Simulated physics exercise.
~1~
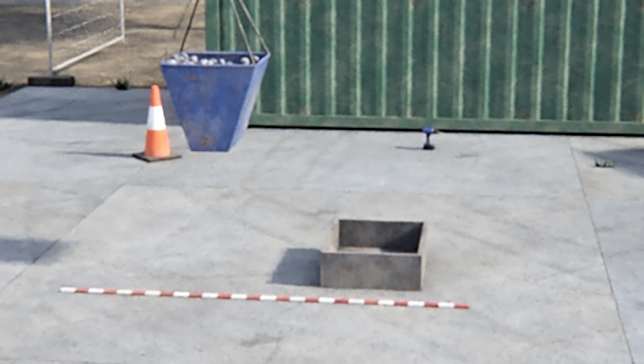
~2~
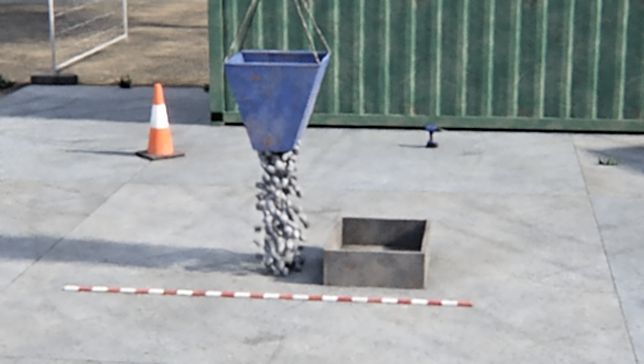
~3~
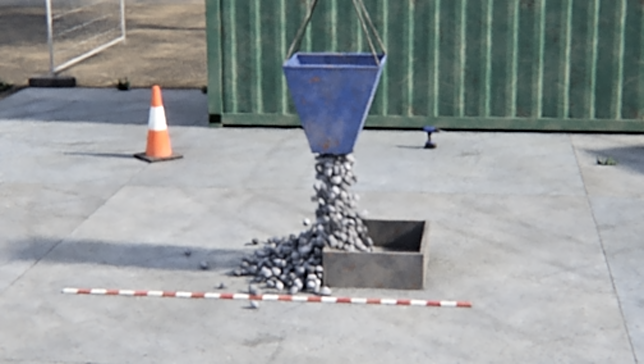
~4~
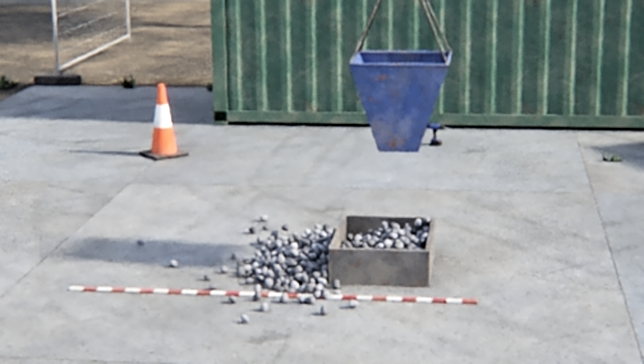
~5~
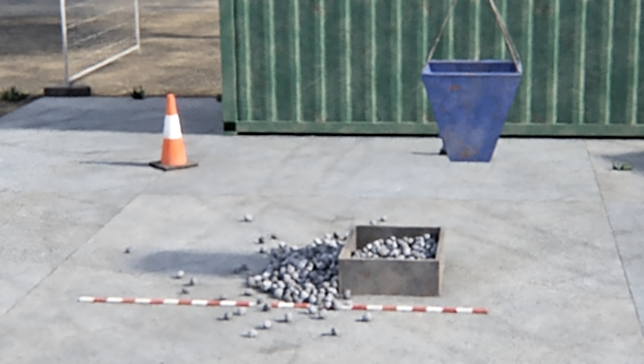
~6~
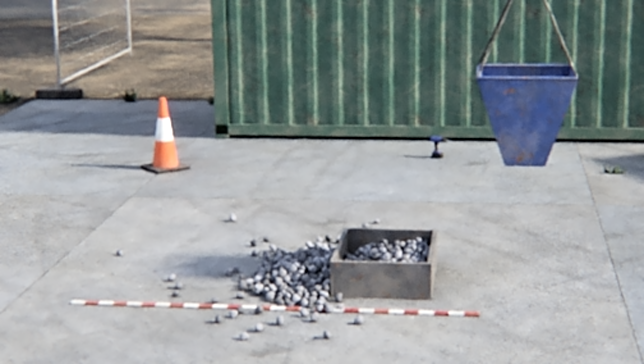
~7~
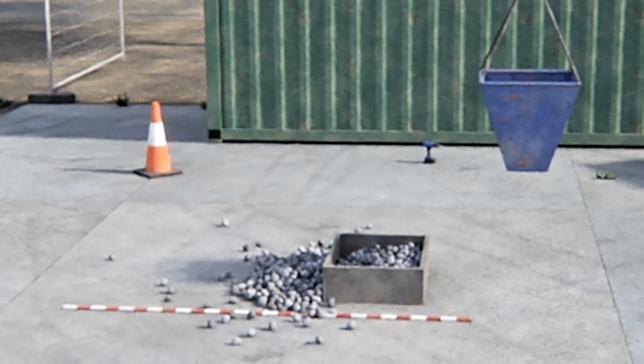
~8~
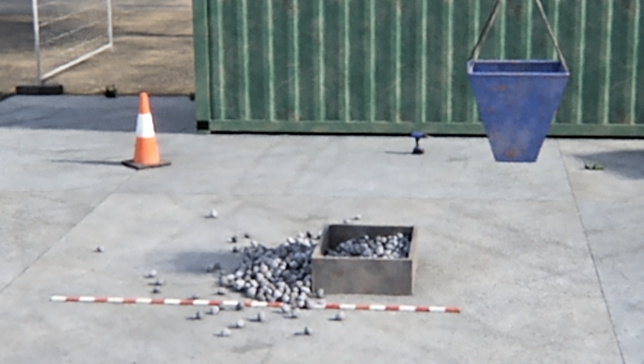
We see a blue hopper hanging from cables move rightwards over a concrete yard, pouring grey stones first onto the ground left of an open bin, then into it. The emptied hopper stops to the right, leaving about half the stones piled and scattered outside the bin.
